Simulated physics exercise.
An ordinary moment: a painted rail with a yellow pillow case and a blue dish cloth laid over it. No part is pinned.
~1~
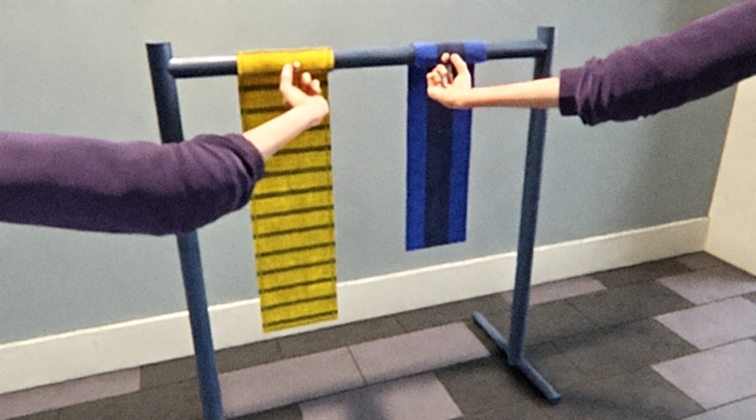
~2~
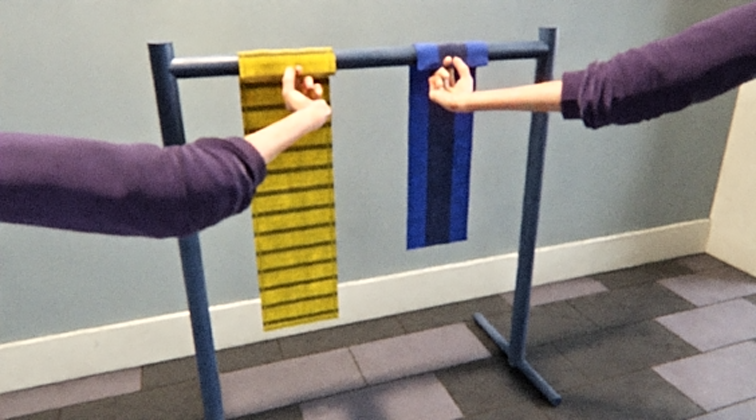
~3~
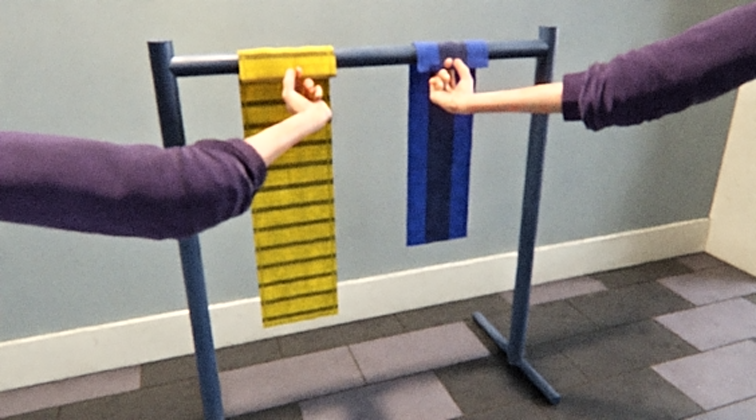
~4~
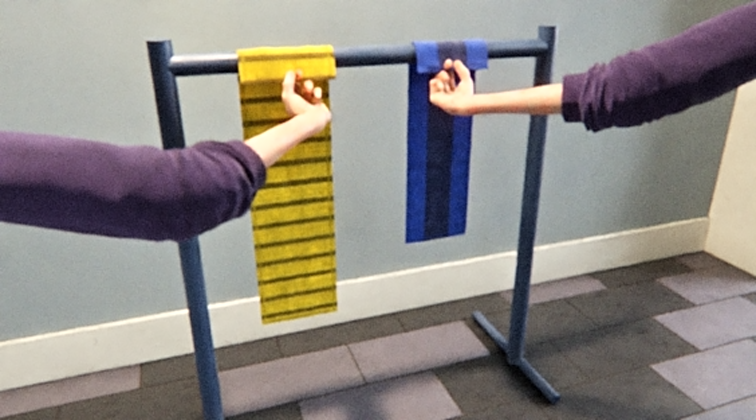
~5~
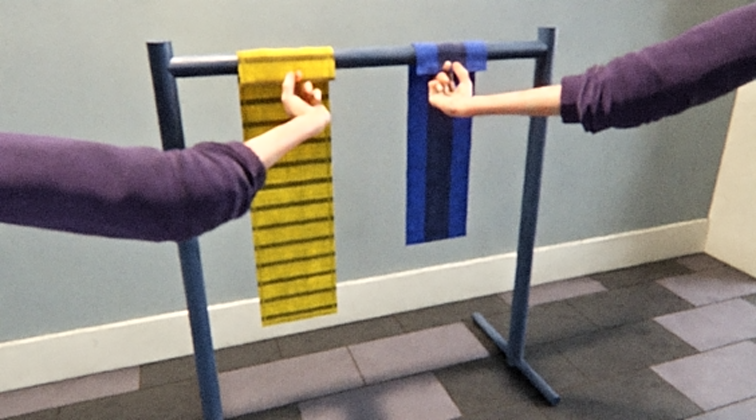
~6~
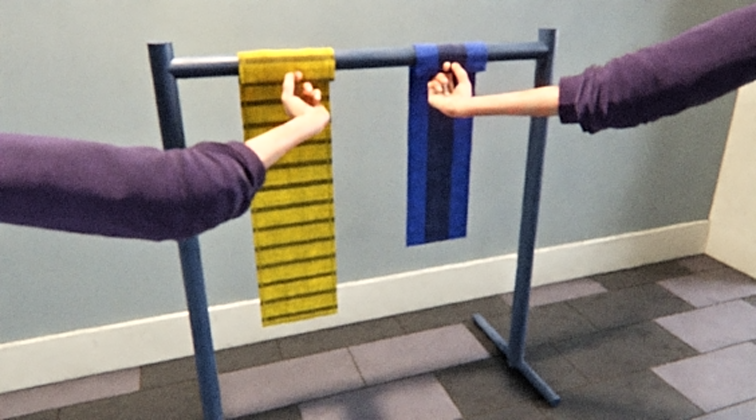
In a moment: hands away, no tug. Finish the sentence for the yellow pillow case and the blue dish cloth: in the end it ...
Yellow pillow case - ends up off. Blue dish cloth - ends up off.
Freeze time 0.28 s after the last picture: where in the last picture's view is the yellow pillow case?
About (296, 243).
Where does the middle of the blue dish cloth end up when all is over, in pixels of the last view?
Its centre ends up at (429, 373) in the last picture.
Then, 0.28 s on from there, pillow case clear of the rail and dropping near (296, 243); dish cloth on the move, front hem rising.
Then, 0.48 s on from there, pillow case clear of the rail and dropping near (304, 374); dish cloth clear of the rail and dropping near (434, 281).
Then, 0.68 s on from there, pillow case in a heap on the floor near (307, 407); dish cloth in a heap on the floor near (430, 372).
In the end, pillow case in a heap on the floor near (307, 407); dish cloth in a heap on the floor near (429, 373). The yellow pillow case slips to the floor and the blue dish cloth is pulled off by its long side.
